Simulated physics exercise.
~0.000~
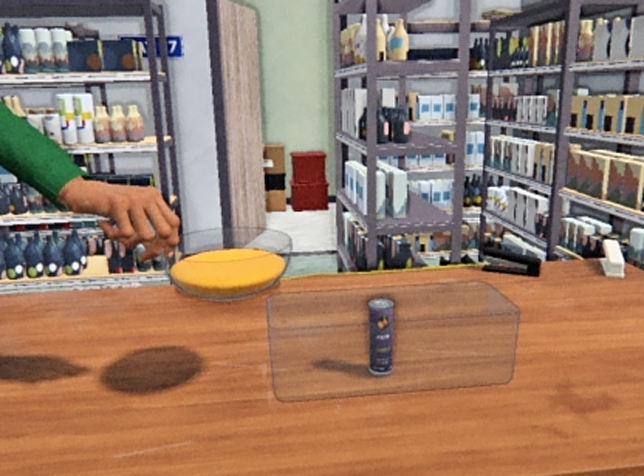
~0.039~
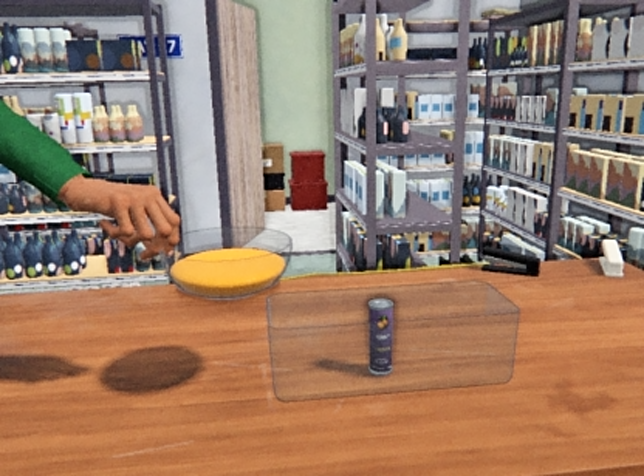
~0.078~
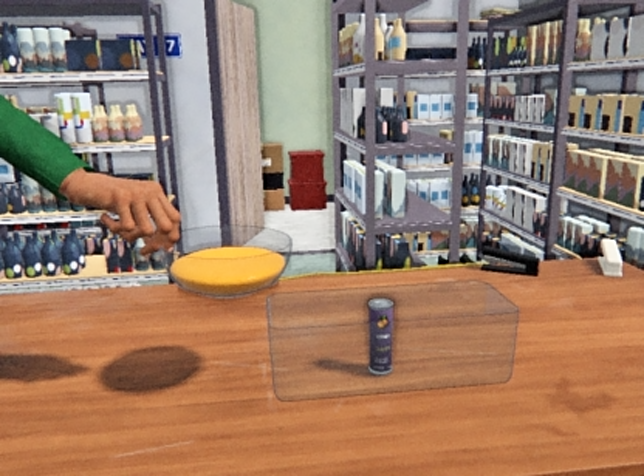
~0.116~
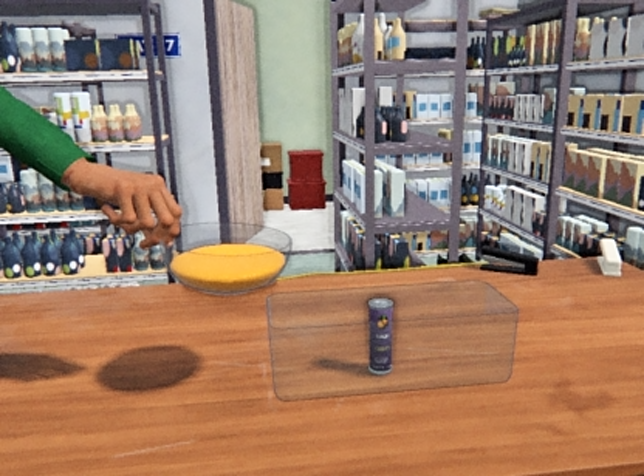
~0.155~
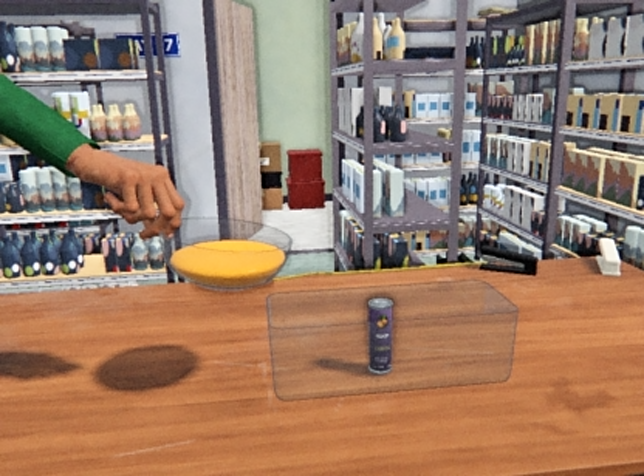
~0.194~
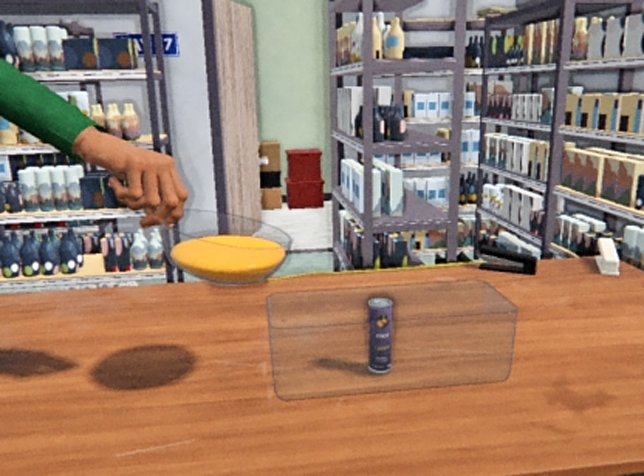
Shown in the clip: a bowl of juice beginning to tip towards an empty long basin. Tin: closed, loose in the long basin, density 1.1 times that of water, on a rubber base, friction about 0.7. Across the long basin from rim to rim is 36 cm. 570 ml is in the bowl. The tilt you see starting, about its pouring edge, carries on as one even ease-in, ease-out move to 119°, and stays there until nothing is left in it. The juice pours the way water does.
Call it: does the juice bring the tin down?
Call: Brought down.
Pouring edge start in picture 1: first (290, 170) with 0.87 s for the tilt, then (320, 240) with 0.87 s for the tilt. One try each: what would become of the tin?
The tin stays vertical the first time and stays vertical the second time.
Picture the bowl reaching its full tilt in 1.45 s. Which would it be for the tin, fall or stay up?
The tin stays balanced.
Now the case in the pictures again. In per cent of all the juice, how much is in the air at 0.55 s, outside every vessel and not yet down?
Roughly 56 percent.
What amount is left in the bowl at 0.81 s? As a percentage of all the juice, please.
About 0 % is still there.
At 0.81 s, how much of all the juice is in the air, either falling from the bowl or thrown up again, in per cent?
Airborne fraction: Approx. 6 %.
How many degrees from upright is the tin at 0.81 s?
I'd say it's tipped close to 15 degrees.
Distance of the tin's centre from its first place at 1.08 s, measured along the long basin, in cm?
Some 8 cm.
Then, 0.55 s in, the tilt is 83° and 39 per cent is still to pour; the tin stands where it began.
Then, 0.81 s in, the tilt is 117° and 0 per cent is still to pour; the tin leans 13°.
Then, 1.08 s in, the tilt is 119° and 0 per cent is still to pour; the tin lies on its side.
Then, 1.37 s in, the tilt is 119° and 0 per cent is still to pour; the tin lies on its side.
Finally, the tin lies on its side.
